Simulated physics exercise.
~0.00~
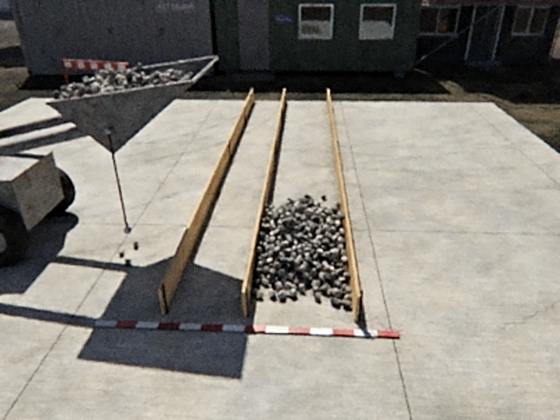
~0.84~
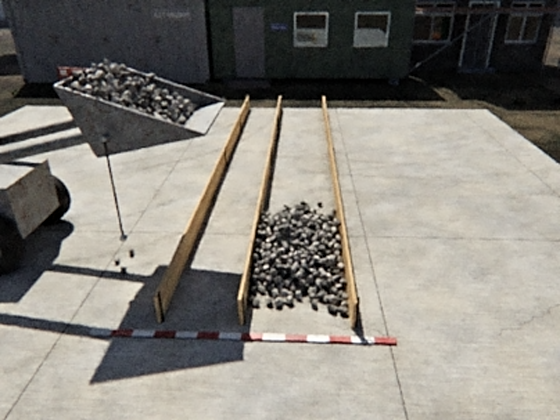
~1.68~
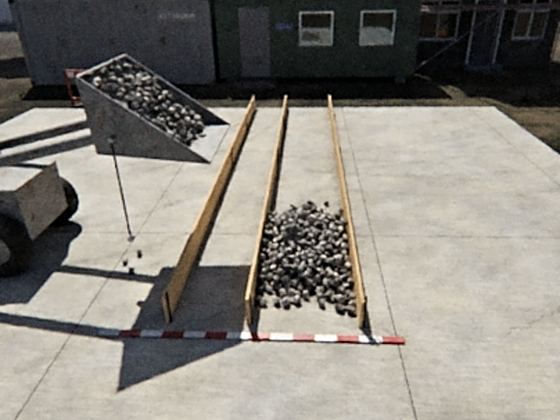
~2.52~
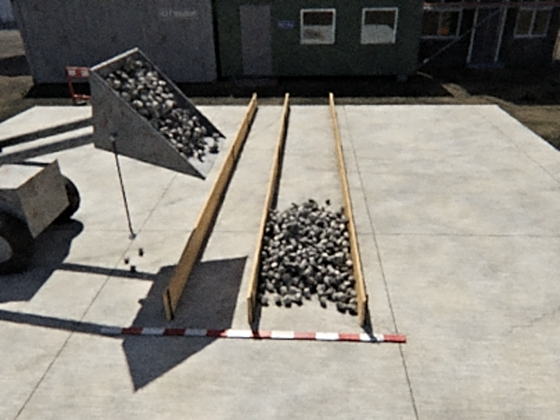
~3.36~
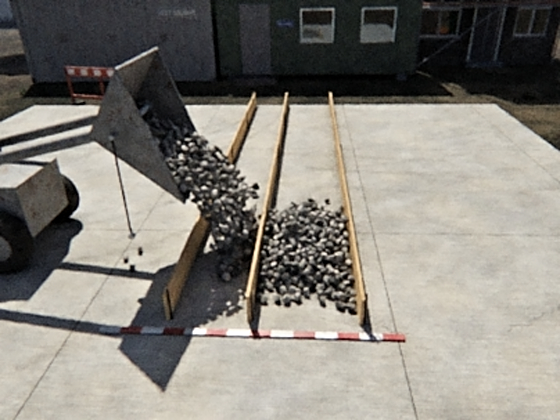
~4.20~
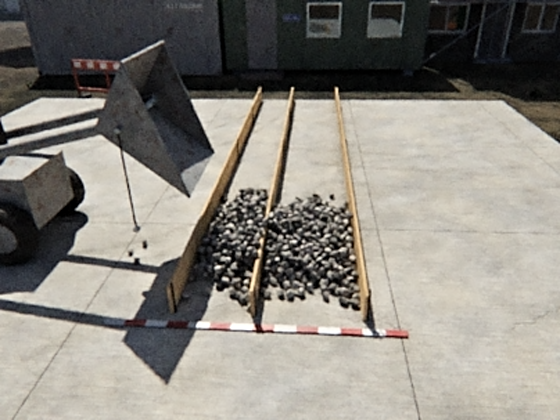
A loader's steel bucket full of dark stones tips down to the right in stages and pours its load beside the pile already lying between wooden boards, filling the near bay while a few stones join the far one, and ends empty, still steeply tilted.
